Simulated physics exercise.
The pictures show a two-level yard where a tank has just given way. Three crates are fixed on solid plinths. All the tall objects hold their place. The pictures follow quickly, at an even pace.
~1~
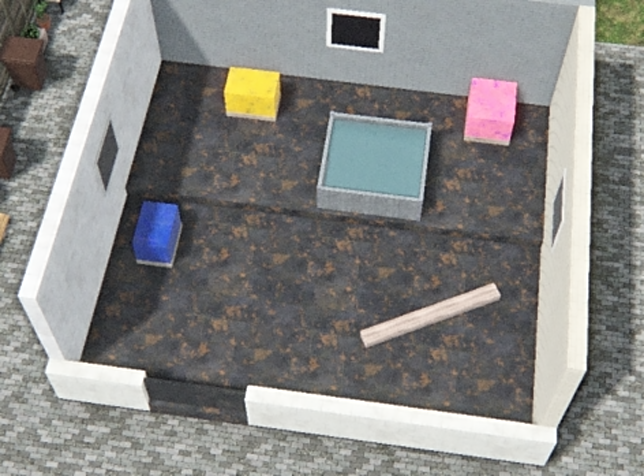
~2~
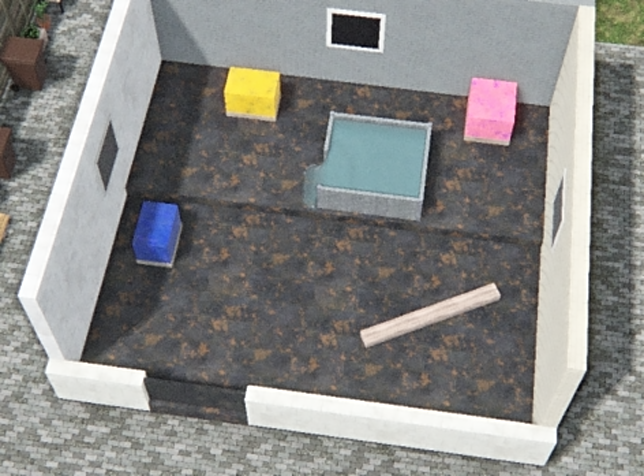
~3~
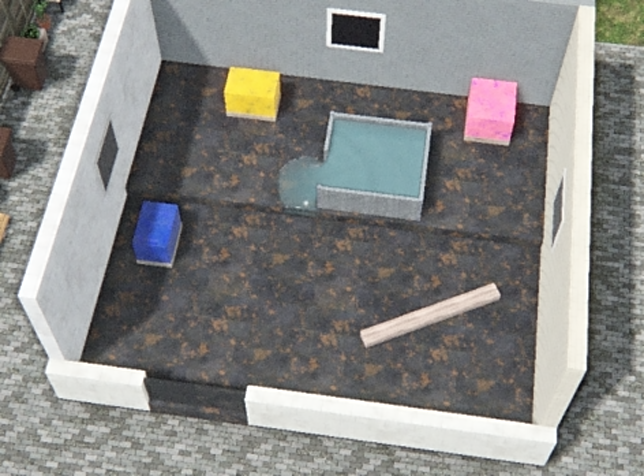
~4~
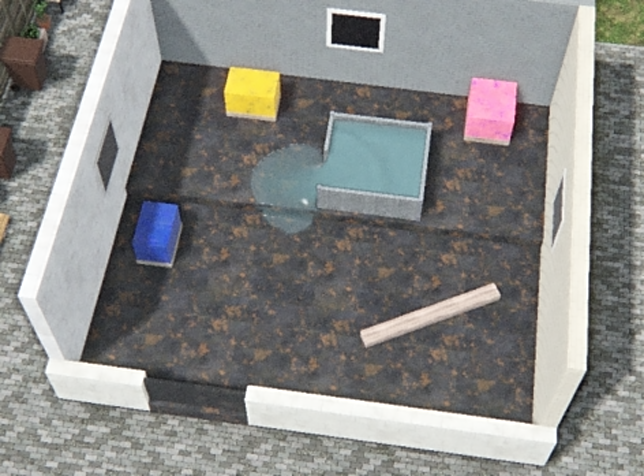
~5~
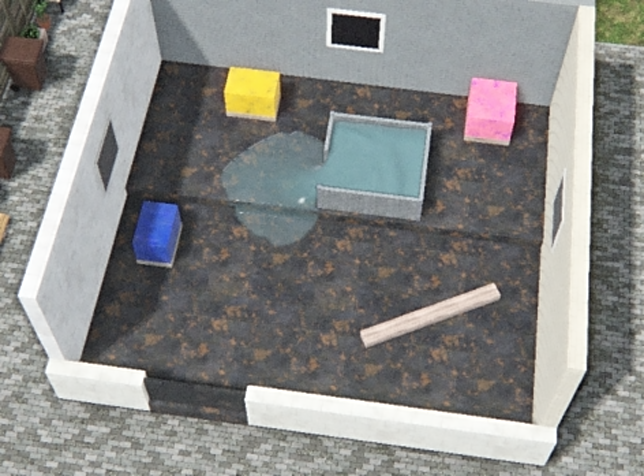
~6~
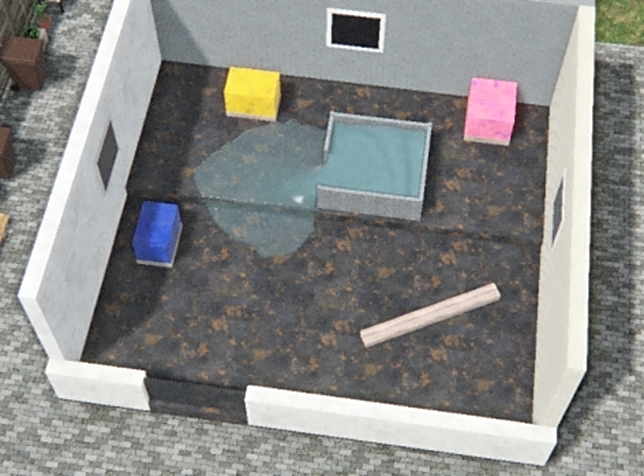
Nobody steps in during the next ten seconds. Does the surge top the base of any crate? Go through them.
In the end: The pink crate keeps dry; the yellow crate keeps dry; the blue crate is soaked.
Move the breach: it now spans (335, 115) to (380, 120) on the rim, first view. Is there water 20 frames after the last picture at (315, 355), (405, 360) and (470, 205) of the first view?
In that order: Free of water, not flooded, awash.
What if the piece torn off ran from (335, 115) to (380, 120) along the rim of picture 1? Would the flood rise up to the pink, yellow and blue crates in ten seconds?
Then: Pink takes water, yellow takes water, blue keeps dry.
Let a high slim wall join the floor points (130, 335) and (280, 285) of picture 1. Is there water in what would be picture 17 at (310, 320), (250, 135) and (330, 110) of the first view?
In turn: Dry, wet, not flooded.
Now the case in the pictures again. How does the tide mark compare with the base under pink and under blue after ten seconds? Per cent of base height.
In turn 50 and 140 per cent.
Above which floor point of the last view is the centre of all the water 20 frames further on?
At about (265, 193).
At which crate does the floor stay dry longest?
It is the pink-painted one.
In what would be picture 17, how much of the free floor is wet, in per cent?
Some 25 per cent.
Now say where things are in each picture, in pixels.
Still water in the tank at (375, 158), in the first frame.
The front is at (311, 205), out from the gap at (324, 181), in the second frame.
The front is at (286, 173), out from the gap at (324, 182), in the third frame.
Water pours out at (324, 182) and has run to (255, 186), in the fourth frame.
The front is at (228, 186), out from the gap at (324, 182), in the fifth frame.
Water pours out at (324, 182) and has run to (201, 179), in the sixth frame.
A moment on, water covers 20 % of the floor; the pink crate not reached, the yellow crate water round its plinth, the blue crate water round its plinth.
Next, water covers 25 % of the floor; the pink crate not reached, the yellow crate water round its plinth, the blue crate water round its plinth.
Then, water covers 35 % of the floor; the pink crate not reached, the yellow crate water round its plinth, the blue crate water round its plinth.
Later, water covers 50 % of the floor; the pink crate not reached, the yellow crate water round its plinth, the blue crate water round its plinth.
In the end, water covers 75 % of the floor; the pink crate stayed above the water, the yellow crate stayed above the water, the blue crate was topped.
